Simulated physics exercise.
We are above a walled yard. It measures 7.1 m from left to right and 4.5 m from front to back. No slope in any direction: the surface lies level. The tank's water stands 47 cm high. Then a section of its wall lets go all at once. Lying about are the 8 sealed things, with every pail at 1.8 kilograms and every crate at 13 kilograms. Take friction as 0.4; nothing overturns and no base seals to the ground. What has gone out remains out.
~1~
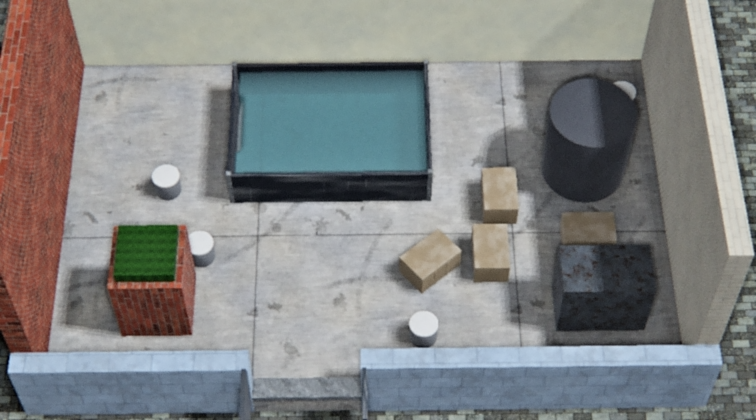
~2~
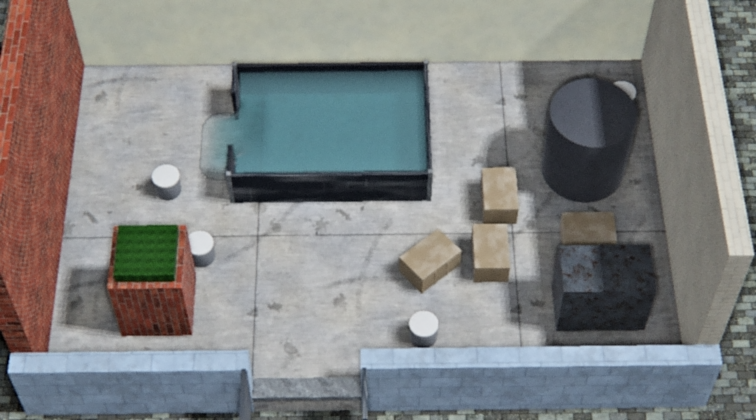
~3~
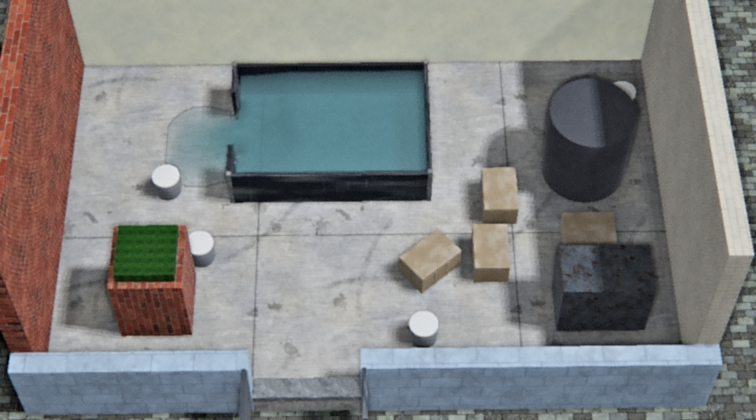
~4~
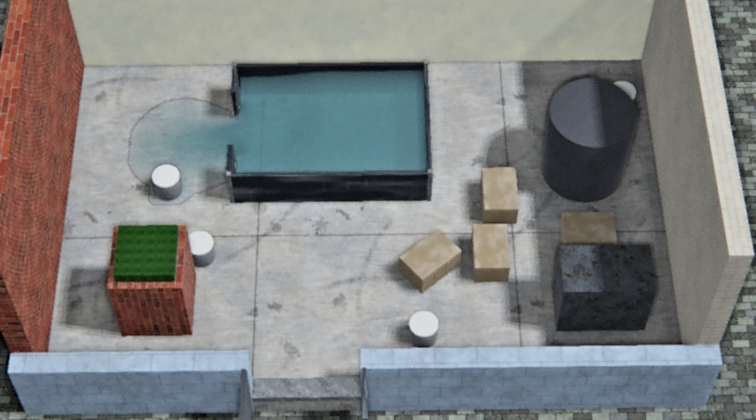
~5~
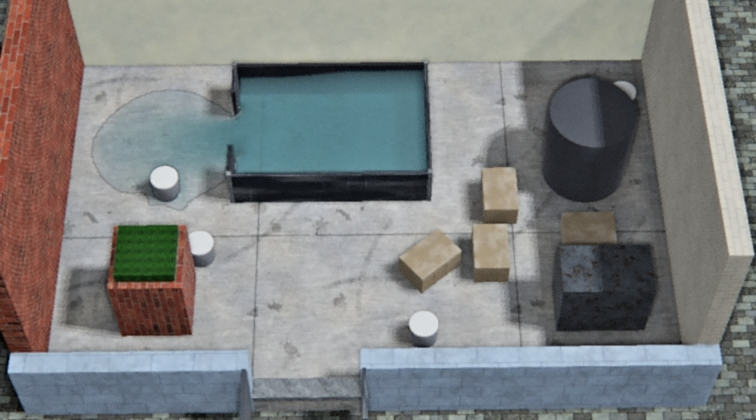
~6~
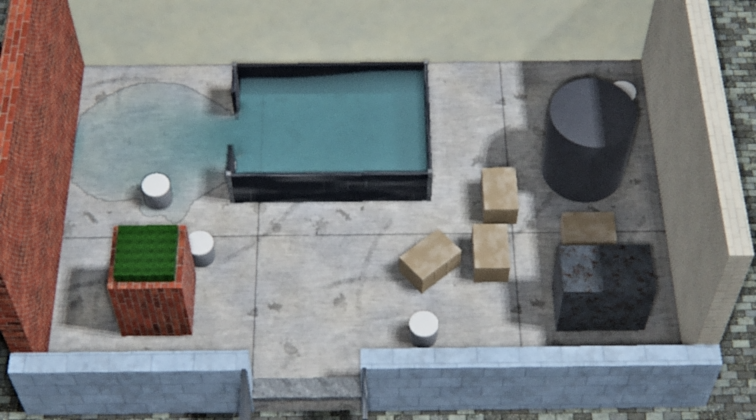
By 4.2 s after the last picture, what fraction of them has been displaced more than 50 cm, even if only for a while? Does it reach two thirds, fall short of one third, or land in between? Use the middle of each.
It falls short of one third.
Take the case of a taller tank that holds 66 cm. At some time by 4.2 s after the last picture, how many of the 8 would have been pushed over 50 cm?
Then 3 of them.
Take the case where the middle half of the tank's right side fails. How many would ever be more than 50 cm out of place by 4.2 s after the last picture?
Result: 3 of them.
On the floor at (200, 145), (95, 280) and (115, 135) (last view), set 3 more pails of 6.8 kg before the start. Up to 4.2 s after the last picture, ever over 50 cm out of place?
The first comes out beyond the limit, the second beyond the limit, the third beyond the limit.
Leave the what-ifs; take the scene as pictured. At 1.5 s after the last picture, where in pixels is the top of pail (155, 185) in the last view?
It ends up close to (81, 332).
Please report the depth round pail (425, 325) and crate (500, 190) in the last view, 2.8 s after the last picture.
First about 0 cm, second about 0 cm.
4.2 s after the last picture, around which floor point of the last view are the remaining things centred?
Mean position approx. (465, 243).
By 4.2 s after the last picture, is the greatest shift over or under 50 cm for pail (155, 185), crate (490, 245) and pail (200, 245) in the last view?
Well, in turn that's topping it, not reaching it, topping it.
Then, 0.4 s after the last picture 1 of 8 are over 50 cm from their spots; 0 afloat.
Then, 1.5 s after the last picture 1 of 8 are over 50 cm from their spots; 0 afloat.
Then, 2.8 s after the last picture 1 of 8 are over 50 cm from their spots; 1 afloat.
Then, 4.2 s after the last picture 2 of 8 are over 50 cm from their spots, and 2 have been at some point; 0 afloat.
